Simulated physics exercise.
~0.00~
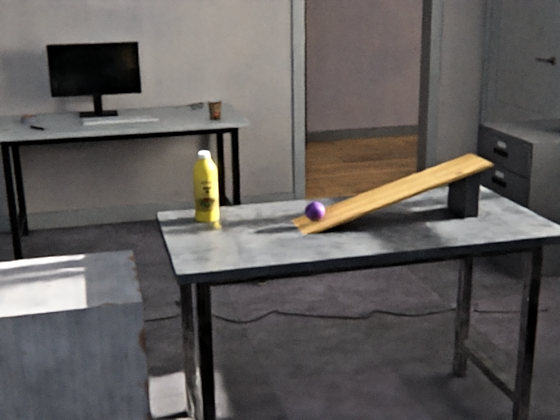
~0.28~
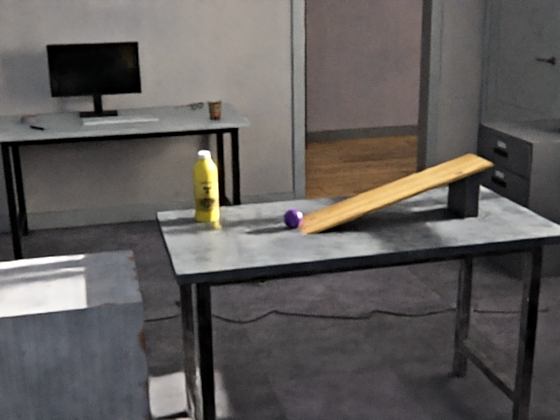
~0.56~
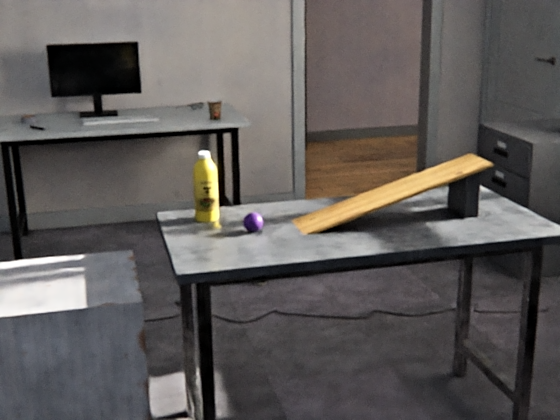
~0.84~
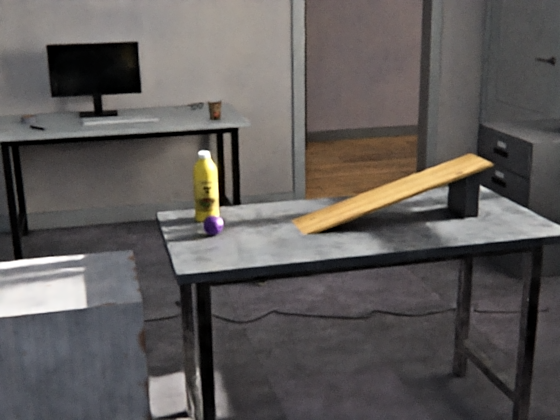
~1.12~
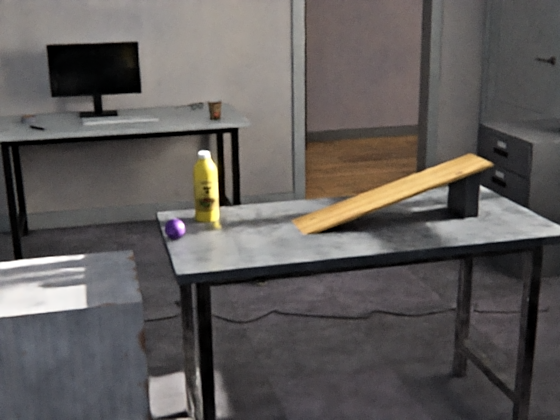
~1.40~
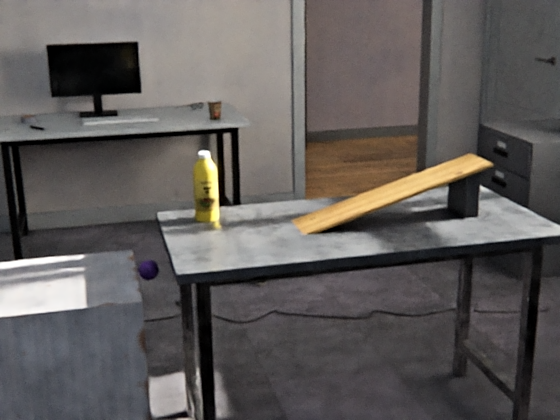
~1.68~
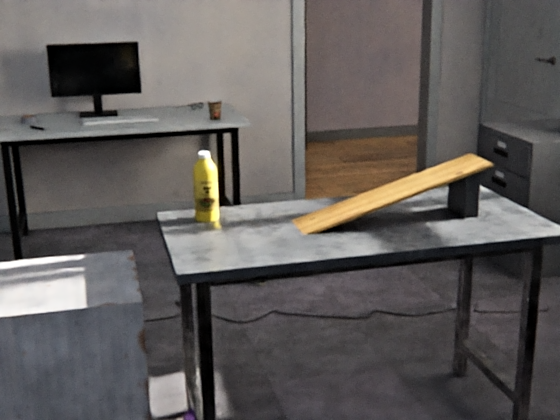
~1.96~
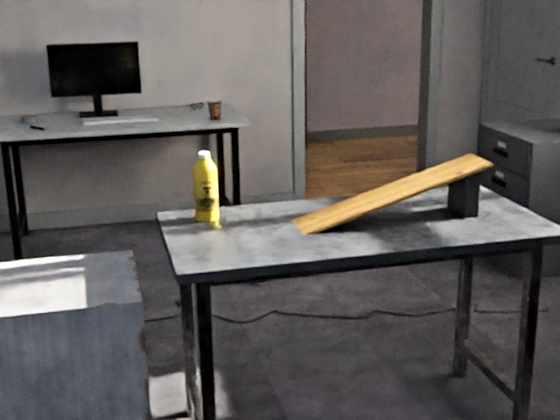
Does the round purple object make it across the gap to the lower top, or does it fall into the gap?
It falls into the gap, dropping down out of view after leaving the left edge of the table.
Grey table with a wooden ramp, a round purple object rolling left past a yellow bottle and dropping into the gap.
